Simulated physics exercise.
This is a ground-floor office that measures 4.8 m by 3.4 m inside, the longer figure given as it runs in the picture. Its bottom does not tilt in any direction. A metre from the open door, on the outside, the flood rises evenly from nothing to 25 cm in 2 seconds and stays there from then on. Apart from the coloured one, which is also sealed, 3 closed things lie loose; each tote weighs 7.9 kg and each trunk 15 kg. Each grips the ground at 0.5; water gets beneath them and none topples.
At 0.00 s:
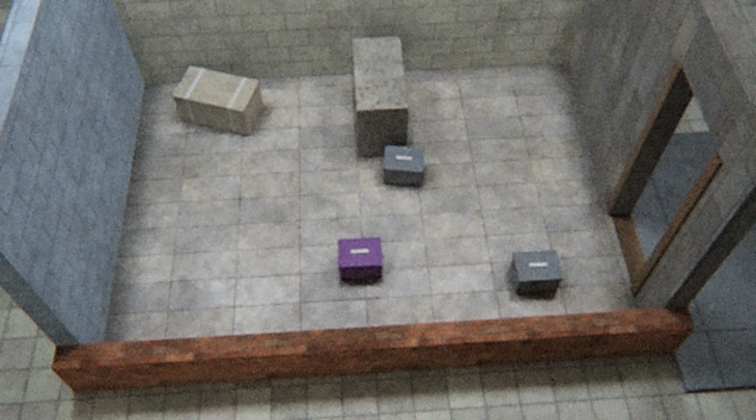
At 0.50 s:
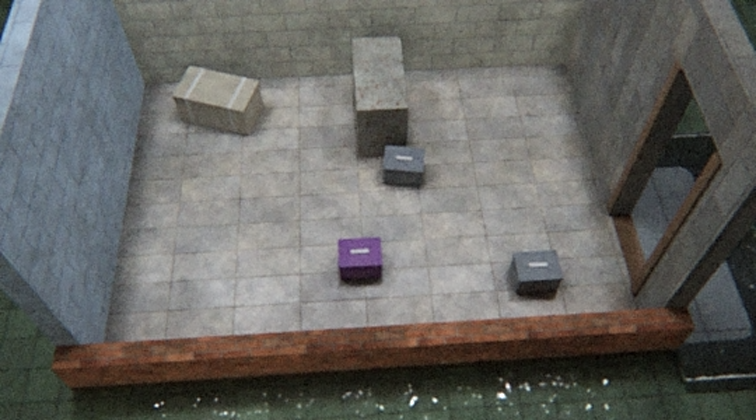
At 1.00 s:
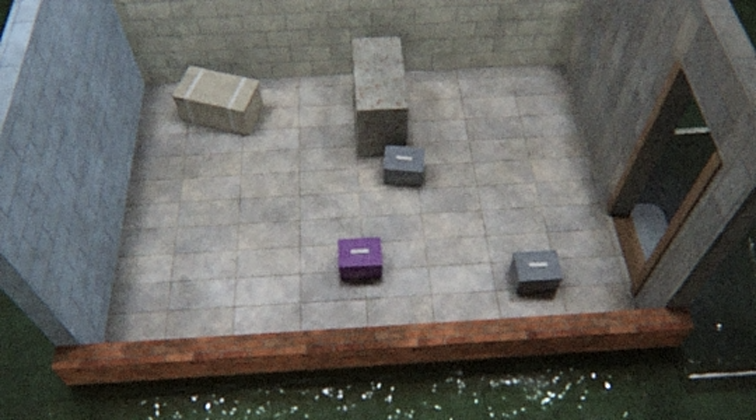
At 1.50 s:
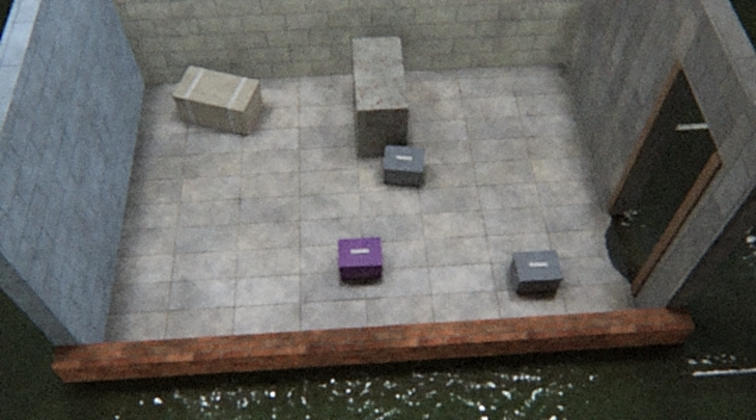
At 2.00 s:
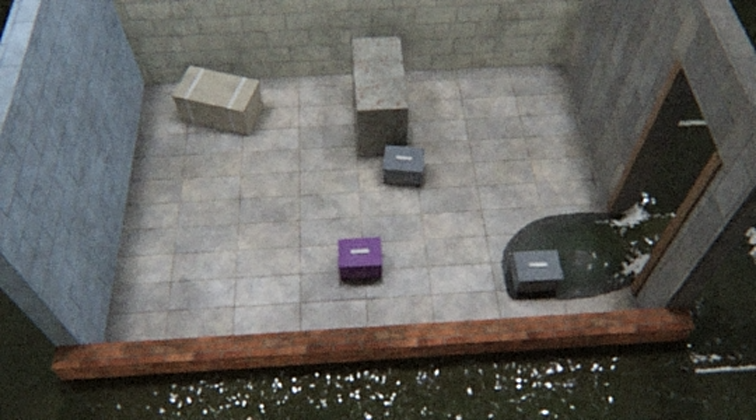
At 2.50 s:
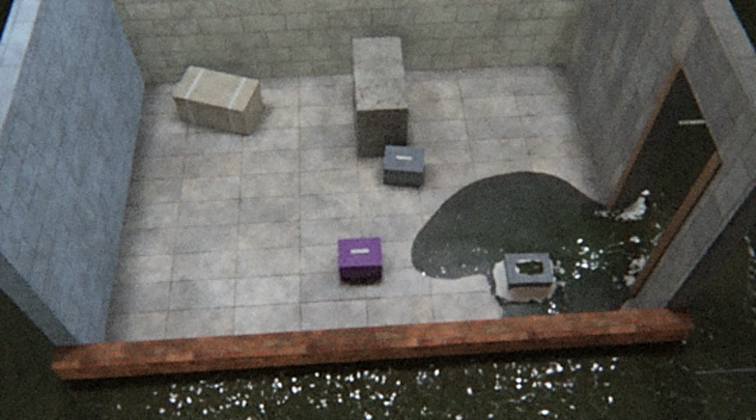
Dark water rose outside a walled room and spread in through the open doorway on the right, surrounding a small gray box, which shifted slightly, while the purple box and the others stayed put.
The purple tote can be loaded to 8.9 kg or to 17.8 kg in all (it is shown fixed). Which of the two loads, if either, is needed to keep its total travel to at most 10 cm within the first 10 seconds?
Heavier choice only.
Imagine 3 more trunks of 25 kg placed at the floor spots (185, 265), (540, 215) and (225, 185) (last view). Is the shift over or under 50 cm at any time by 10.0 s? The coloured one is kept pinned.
Result, in turn - exceeds it; exceeds it; exceeds it.
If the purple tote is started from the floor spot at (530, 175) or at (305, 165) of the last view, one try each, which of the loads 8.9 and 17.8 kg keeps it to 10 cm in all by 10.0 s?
Log: Try 1 the lighter pick works; try 2 the heavier pick is required.
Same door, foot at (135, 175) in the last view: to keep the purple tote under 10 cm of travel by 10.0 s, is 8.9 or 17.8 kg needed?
Result: Heavier option only.
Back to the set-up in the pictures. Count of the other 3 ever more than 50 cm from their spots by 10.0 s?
The answer here is 3.
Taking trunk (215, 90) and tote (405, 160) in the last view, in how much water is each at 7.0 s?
Roughly 5 and 4 cm.
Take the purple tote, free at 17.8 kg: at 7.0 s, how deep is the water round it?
5 cm, roughly.
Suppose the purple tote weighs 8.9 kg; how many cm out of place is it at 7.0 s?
120 cm.
After 3.5 s the purple tote would be 7 cm from its start with 8.9 kg and 0 cm from its start with 17.8 kg; 5 cm of water round it then.
After 4.5 s the purple tote would be 56 cm from its start with 8.9 kg and 0 cm from its start with 17.8 kg; 5 cm of water round it then.
After 7.0 s the purple tote would be 115 cm from its start with 8.9 kg and 0 cm from its start with 17.8 kg; 5 cm of water round it then.
After 10.0 s the purple tote would be 238 cm from its start with 8.9 kg and 0 cm from its start with 17.8 kg; 9 cm of water round it then.
